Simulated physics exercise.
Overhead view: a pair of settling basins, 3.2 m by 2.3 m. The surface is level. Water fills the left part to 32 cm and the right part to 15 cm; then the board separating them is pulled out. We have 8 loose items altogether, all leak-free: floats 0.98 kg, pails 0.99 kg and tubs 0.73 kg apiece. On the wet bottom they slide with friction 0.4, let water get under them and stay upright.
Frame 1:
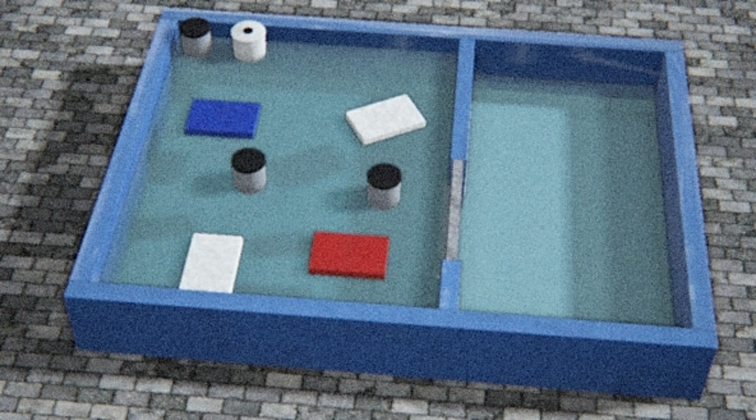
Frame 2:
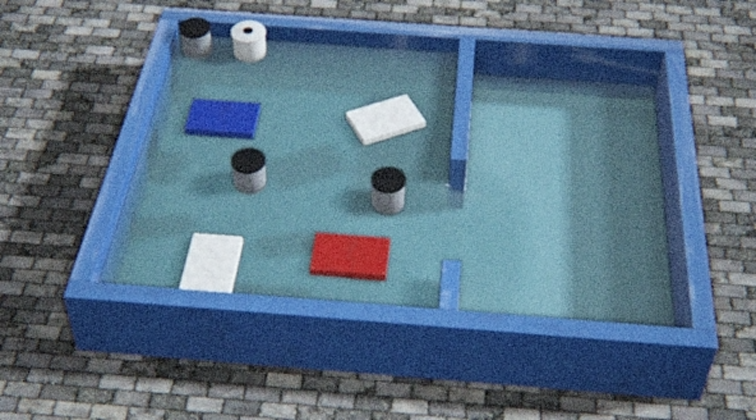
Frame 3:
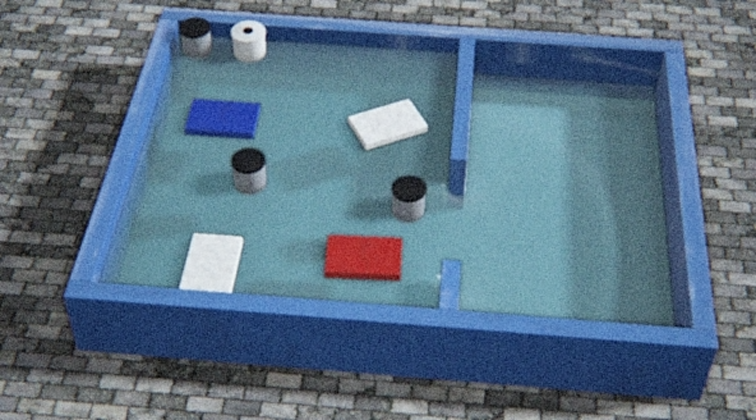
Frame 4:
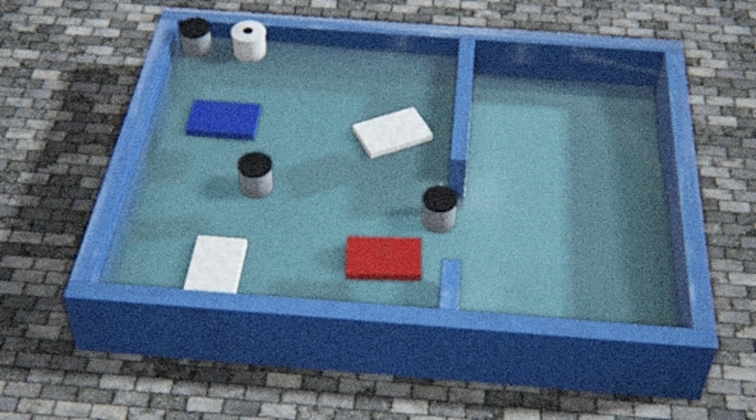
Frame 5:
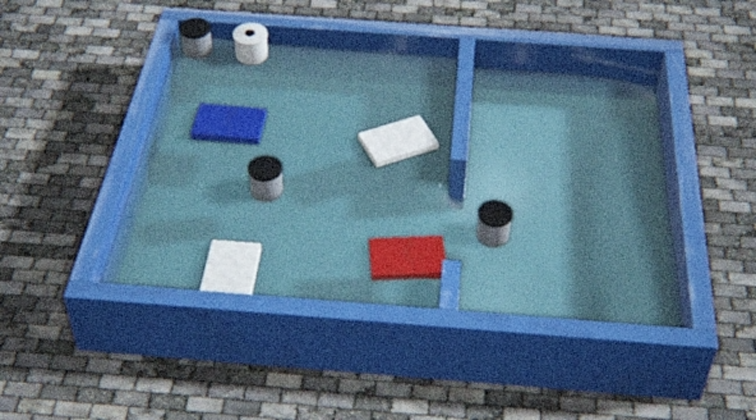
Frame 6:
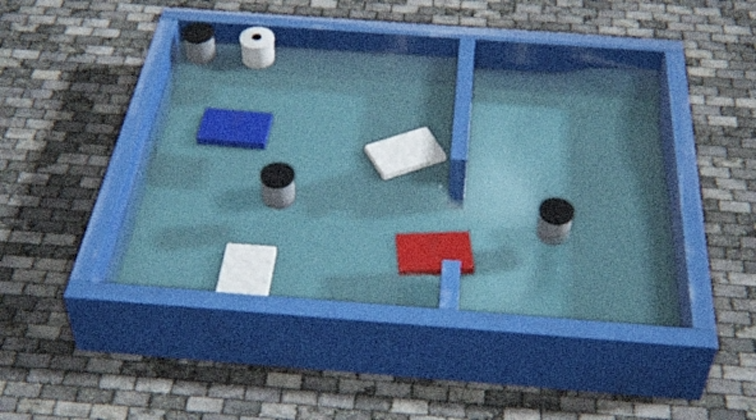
A gap opened low in the dividing wall of a blue-sided basin, and a black-topped can drifted through it to the right side while the red block slid to the opening and others shifted slightly.
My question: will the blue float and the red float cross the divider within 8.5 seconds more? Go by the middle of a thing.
Blue float remains behind; red float ends up beyond.
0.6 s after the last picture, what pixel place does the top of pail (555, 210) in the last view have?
(600, 166), roughly.
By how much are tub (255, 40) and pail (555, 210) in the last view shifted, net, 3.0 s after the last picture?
10 cm, 60 cm.
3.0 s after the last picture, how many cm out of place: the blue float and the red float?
About 10 cm and 120 cm, respectively.
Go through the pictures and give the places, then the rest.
The blue float at (223, 116) floats; the red float at (349, 253), afloat; 32 cm deep round most things; 0 of 8 have shifted, in the first picture.
The blue float at (223, 116), afloat; the red float at (350, 254), afloat; 32 cm deep round most things; 0 of 8 have shifted, in the second picture.
The blue float at (223, 116), afloat; the red float at (364, 255), afloat, 8 cm from its start; 32 cm deep round most things; 2 of 8 have shifted, in the third picture.
The blue float at (224, 117), afloat; the red float at (384, 256), afloat, 20 cm from its start; about 1820 L in view; 3 of 8 have shifted, in the fourth picture.
The blue float at (229, 121), afloat, 4 cm from its start; the red float at (408, 255), afloat, 33 cm from its start; about 1820 L in view; 5 of 8 have shifted, in the fifth picture.
The blue float at (235, 126) floats, 9 cm from its start; the red float at (434, 251) floats, 49 cm from its start; about 1820 L in view; 7 of 8 have shifted, in the sixth picture.
Then, 0.6 s after the last picture the blue float is near (244, 140), 0.2 m from its start, afloat; the red float is near (536, 244), 1.1 m from its start, afloat; 2 of 8 are over the mark; 8 afloat.
Then, 3.0 s after the last picture the blue float is near (238, 131), 0.1 m from its start, afloat; the red float is near (564, 299), 1.2 m from its start, afloat; 2 of 8 are over the mark; 8 afloat.
Then, 5.5 s after the last picture the blue float is near (255, 119), 0.2 m from its start, afloat; the red float is near (596, 164), 1.7 m from its start, afloat; 2 of 8 are over the mark; 8 afloat.
Then, 8.5 s after the last picture the blue float is near (253, 114), 0.2 m from its start, afloat; the red float is near (562, 184), 1.4 m from its start, afloat; 2 of 8 are over the mark; 8 afloat.
